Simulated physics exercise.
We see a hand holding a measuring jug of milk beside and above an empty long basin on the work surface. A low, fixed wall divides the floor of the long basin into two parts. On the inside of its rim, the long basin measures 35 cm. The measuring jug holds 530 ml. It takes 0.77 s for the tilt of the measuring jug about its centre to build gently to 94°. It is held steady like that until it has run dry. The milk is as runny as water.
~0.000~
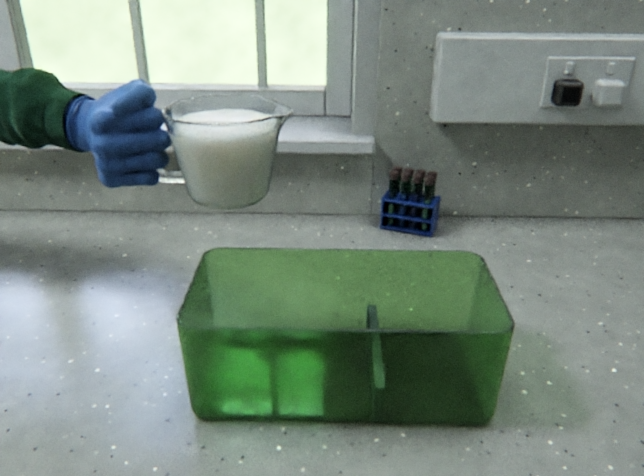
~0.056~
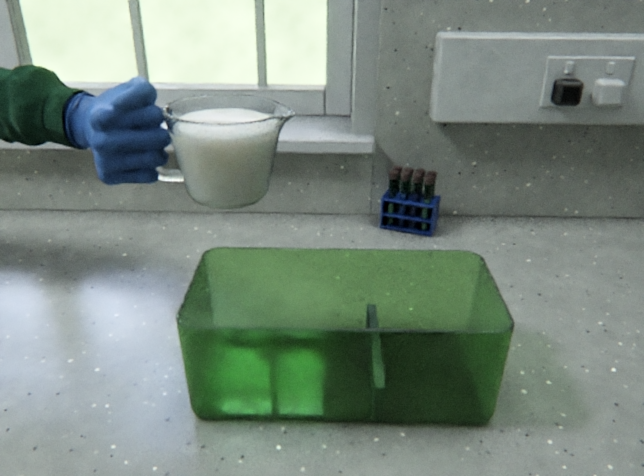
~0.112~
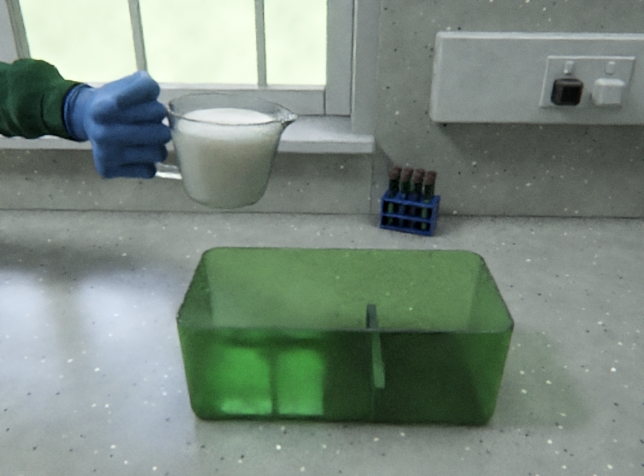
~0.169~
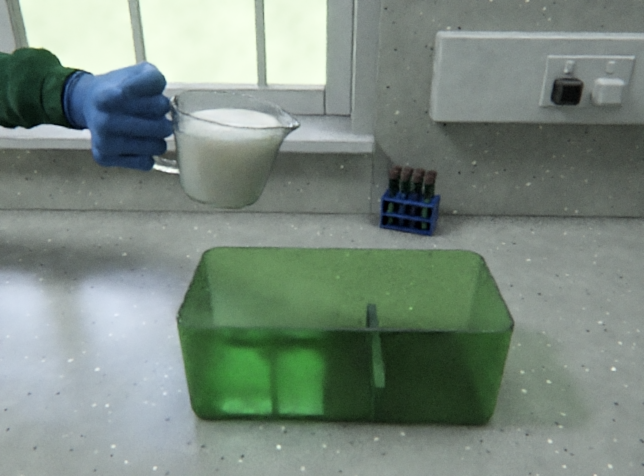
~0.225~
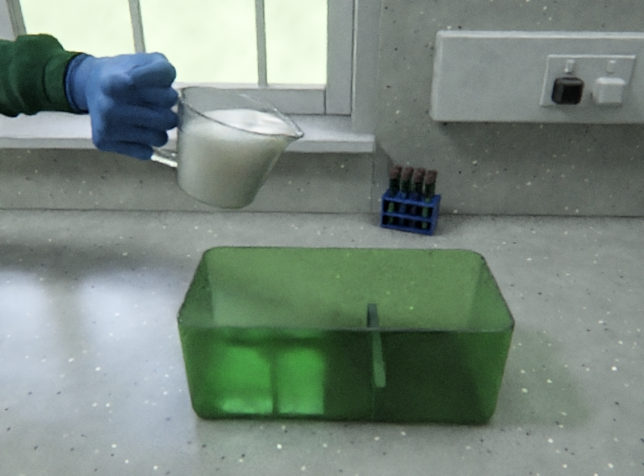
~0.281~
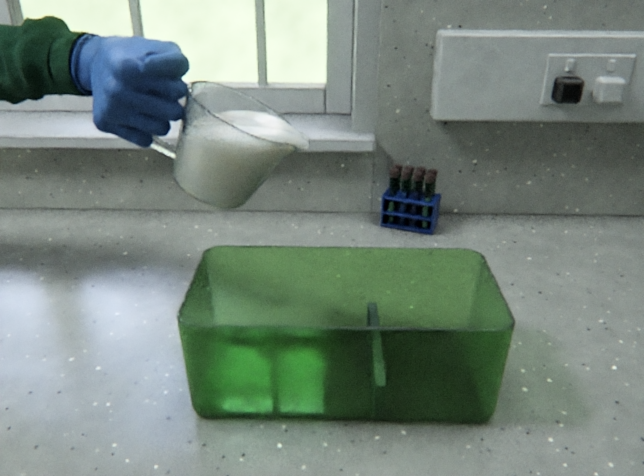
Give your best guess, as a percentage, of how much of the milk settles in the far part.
I would say 9 per cent of it settles there.
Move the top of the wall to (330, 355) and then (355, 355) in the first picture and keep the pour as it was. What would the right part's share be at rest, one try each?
One try each: Around 90 percent and then around 50 percent.
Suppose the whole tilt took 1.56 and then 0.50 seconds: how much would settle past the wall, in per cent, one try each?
About 15 %, then about 5 %.
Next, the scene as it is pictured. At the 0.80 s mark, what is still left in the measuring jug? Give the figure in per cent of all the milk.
Near 10 percent, more or less.
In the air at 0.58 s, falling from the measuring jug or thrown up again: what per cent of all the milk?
About 32 per cent.
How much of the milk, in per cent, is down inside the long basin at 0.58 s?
Fraction in basin: Approx. 20%.
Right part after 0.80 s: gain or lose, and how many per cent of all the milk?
Change in share is positive, near 3 percent.
After 0.58 s the tilt is 80° and 48 per cent is still to pour, 18 is left of the wall and 2 right of it.
After 0.80 s the tilt is 94° and 9 per cent is still to pour, 70 is left of the wall and 6 right of it.
After 1.02 s the tilt is 94° and 1 per cent is still to pour, 86 is left of the wall and 9 right of it.
After 1.27 s the tilt is 94° and 0 per cent is still to pour, 88 is left of the wall and 9 right of it.
In the end 88 per cent lies left of the wall, 9 right of it and 2 outside.
